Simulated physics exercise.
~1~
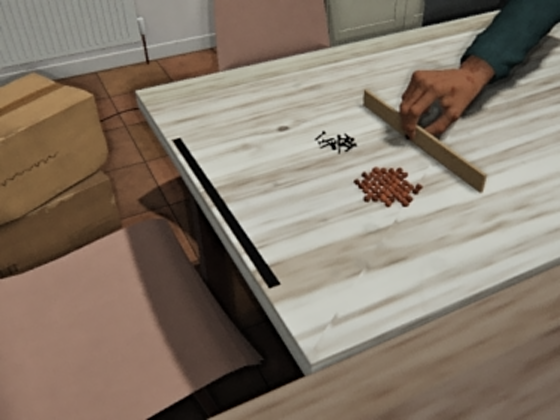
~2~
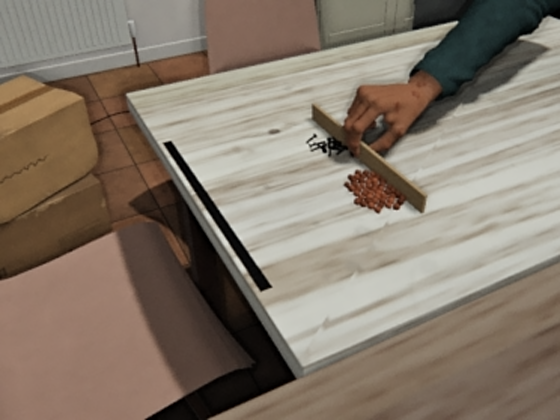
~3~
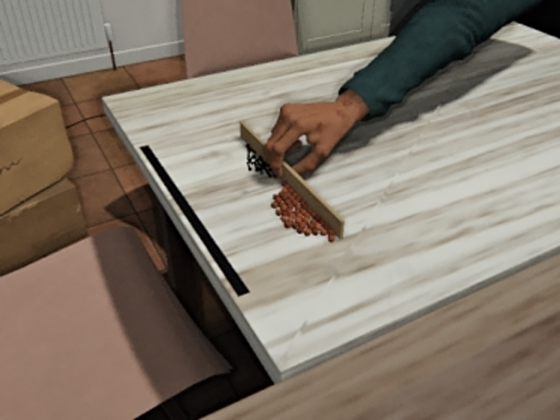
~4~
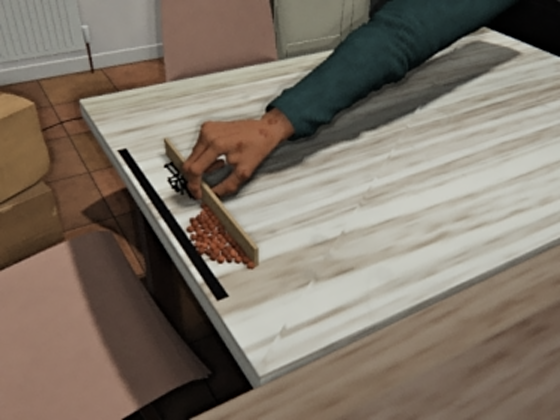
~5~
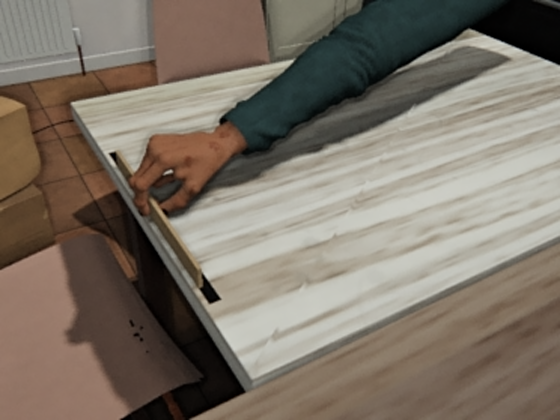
Hand sliding a strip of card left across a table, pushing small reddish and black pieces over the edge beside black tape.
